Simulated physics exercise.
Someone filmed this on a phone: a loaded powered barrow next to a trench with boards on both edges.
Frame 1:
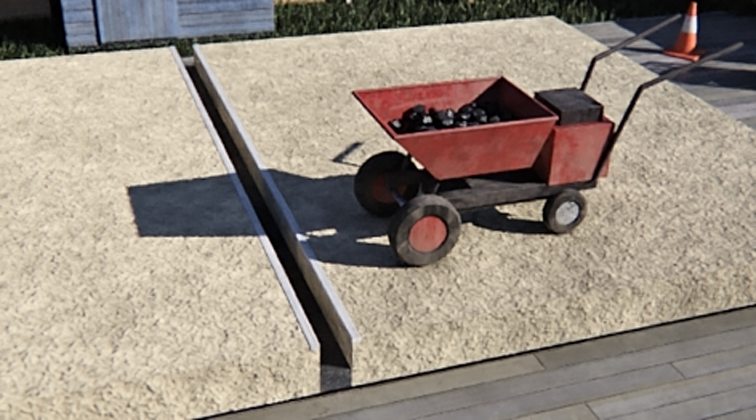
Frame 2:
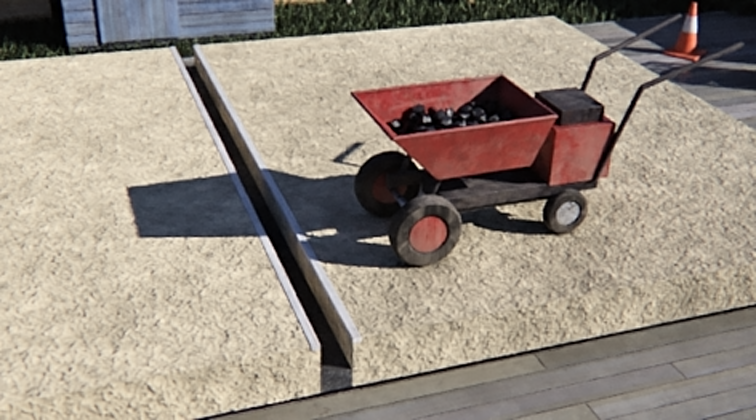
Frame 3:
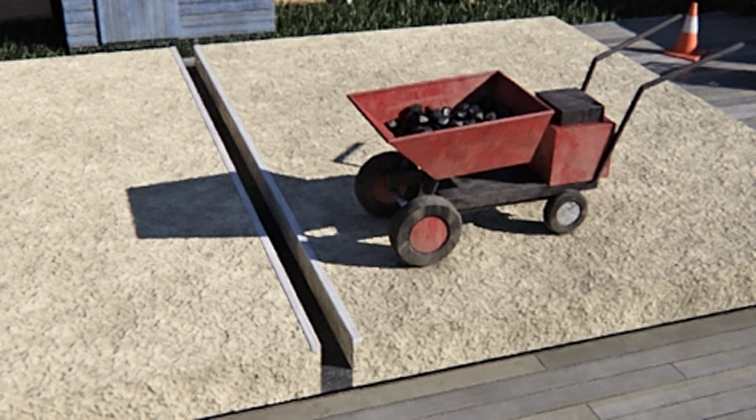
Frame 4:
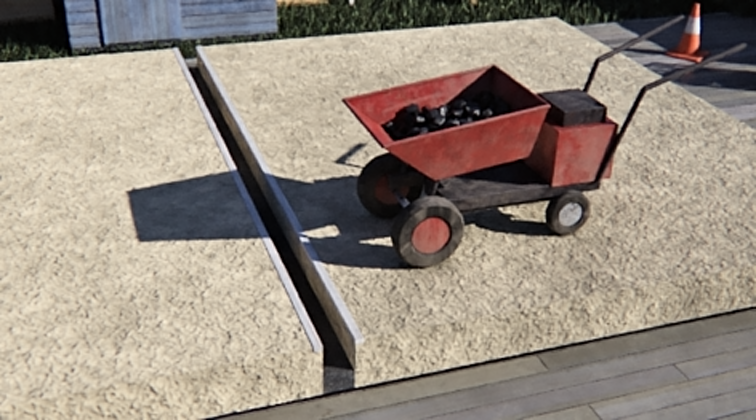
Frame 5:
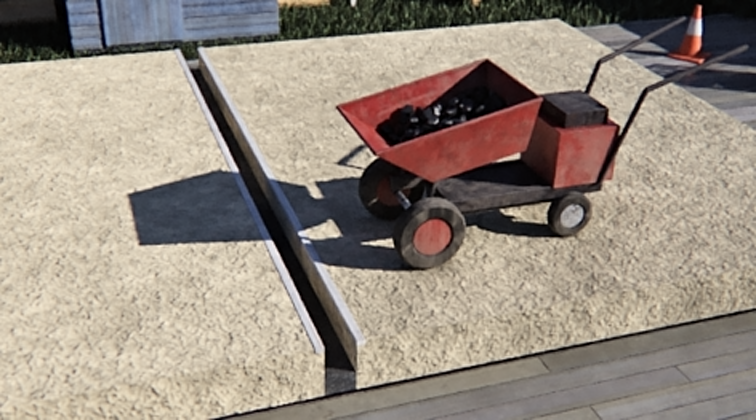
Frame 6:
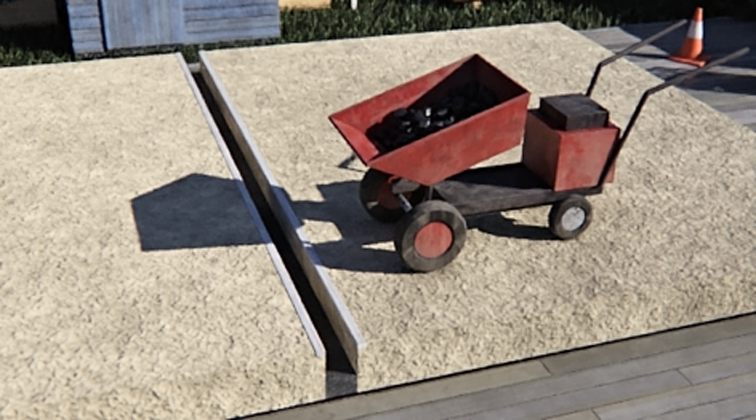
A red skip of black lumps on a wheeled cart sat level near a narrow trench, then slowly tilted forward to the left, its back end rising while the cart stayed in place.
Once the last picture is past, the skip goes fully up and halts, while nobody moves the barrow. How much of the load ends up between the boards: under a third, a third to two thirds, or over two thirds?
A third to two thirds.
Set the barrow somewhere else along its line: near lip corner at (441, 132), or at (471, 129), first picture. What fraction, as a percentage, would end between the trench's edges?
First spot: 50 %, second spot: 30 %.
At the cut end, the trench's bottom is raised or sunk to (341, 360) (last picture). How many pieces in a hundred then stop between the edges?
Estimate: Approx. 40 in a hundred.
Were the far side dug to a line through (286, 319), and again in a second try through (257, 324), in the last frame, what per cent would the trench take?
The first try comes out at 80 percent and the second at 100 percent.
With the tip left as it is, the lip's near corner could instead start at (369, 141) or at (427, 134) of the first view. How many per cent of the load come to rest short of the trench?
About 0 % and about 20 %.
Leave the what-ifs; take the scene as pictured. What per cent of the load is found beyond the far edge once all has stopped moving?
It comes to 50 per cent or so.
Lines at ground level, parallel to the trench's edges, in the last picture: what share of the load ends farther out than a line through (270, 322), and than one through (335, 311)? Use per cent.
30 % and 100 %, in that order.
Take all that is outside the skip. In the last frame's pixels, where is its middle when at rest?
Roughly at (281, 260), give or take.
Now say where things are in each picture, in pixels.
Lip of the skip (394, 138), level; top of the load (468, 129), lumps of coal; first edge of the trench (338, 303); far edge (298, 310), the trench under half as wide as the skip, and about as deep as wide, in the first picture.
Lip of the skip (393, 139), level; top of the load (467, 128), in the second picture.
Lip of the skip (388, 142), tipped barely; top of the load (465, 127), in the third picture.
Lip of the skip (383, 147), tipped a little; top of the load (475, 113), in the fourth picture.
Lip of the skip (376, 154), tipped a little; top of the load (476, 115), in the fifth picture.
Lip of the skip (367, 165), tipped clearly; top of the load (468, 113); first edge of the trench (343, 309); far edge (304, 316), in the sixth picture.
Just after the last frame, skip tipped steeply; every one in the skip.
A moment on, skip tipped steeply; roughly two thirds in the skip; about a tenth in or heaped over the trench; roughly a quarter beyond it; just a few falling.
Further on, skip tipped right over; roughly half in or heaped over the trench; roughly half beyond it.
When it is over, skip tipped right over; roughly half in or heaped over the trench; roughly half beyond it.
